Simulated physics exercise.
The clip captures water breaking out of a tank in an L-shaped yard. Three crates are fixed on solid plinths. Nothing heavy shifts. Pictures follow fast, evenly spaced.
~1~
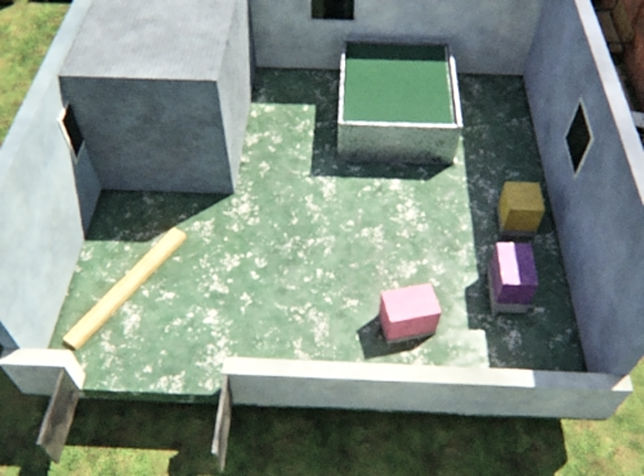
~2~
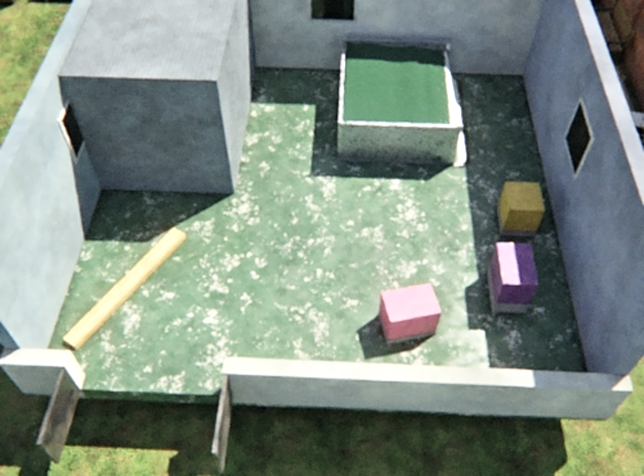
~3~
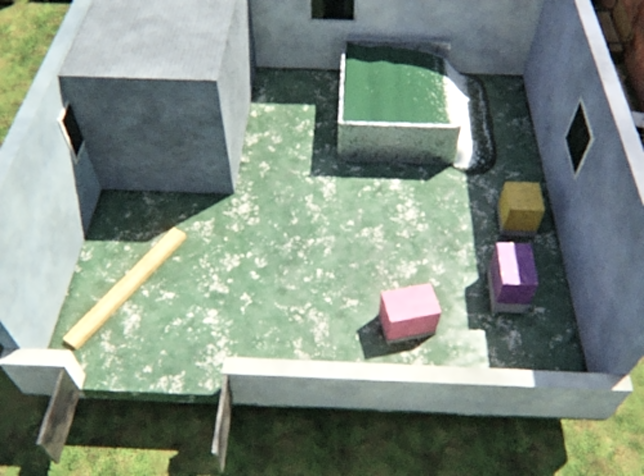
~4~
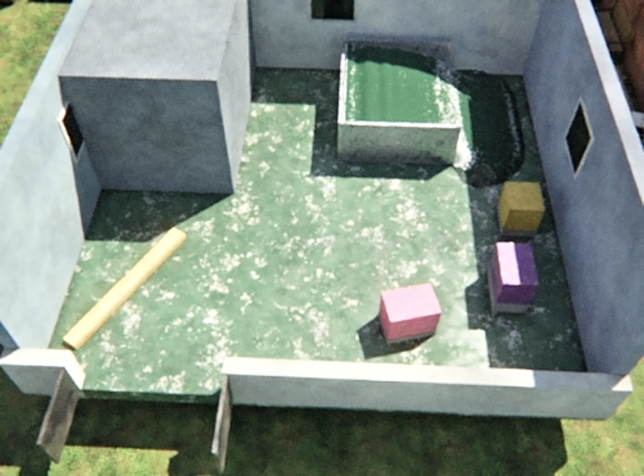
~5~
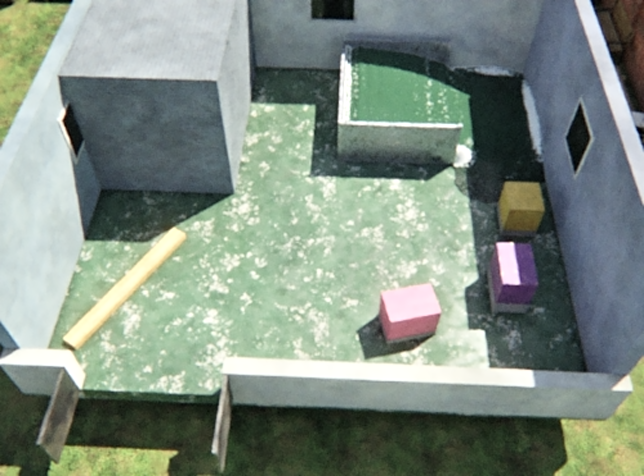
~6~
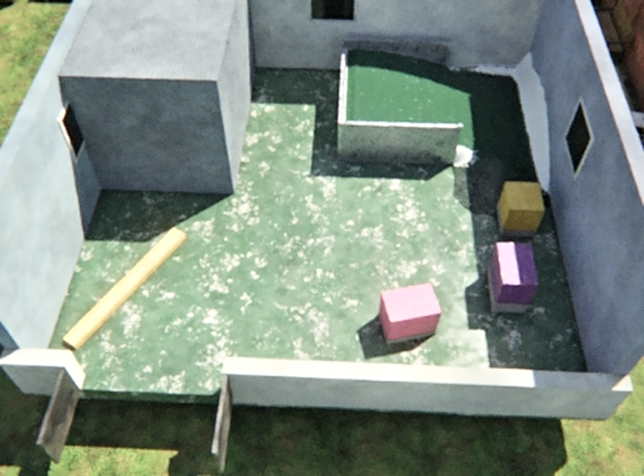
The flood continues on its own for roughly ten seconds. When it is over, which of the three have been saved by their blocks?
Once it is over, the yellow crate is wet, the pink crate is wet, the purple crate is dry.
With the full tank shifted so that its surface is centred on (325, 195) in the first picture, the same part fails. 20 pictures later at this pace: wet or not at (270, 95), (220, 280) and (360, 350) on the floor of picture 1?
First unwetted; next unwetted; last drenched.
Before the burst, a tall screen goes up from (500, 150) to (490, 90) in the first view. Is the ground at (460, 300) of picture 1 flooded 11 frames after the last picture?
Verdict: Under water.
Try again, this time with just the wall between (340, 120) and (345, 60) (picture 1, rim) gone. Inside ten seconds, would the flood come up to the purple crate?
Note: Purple crate is never reached.
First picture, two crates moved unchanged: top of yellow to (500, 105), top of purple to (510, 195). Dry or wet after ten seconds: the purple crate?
Purple is wetted.
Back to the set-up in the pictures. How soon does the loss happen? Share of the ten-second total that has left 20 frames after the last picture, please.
My reading is about 0 per cent.
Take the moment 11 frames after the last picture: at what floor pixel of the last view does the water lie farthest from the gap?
My pick would be pixel (584, 396).
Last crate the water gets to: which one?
Go for the one in pink.
A moment on, water covers 15 % of the floor; the yellow crate water round its plinth, the pink crate not reached, the purple crate not reached.
Next, water covers 25 % of the floor; the yellow crate water round its plinth, the pink crate not reached, the purple crate water round its plinth.
Then, water covers 55 % of the floor; the yellow crate water round its plinth, the pink crate water round its plinth, the purple crate water round its plinth.
Later, water covers 90 % of the floor; the yellow crate water round its plinth, the pink crate water round its plinth, the purple crate water round its plinth.
In the end, water covers 100 % of the floor; the yellow crate was topped, the pink crate was topped, the purple crate stayed above the water.
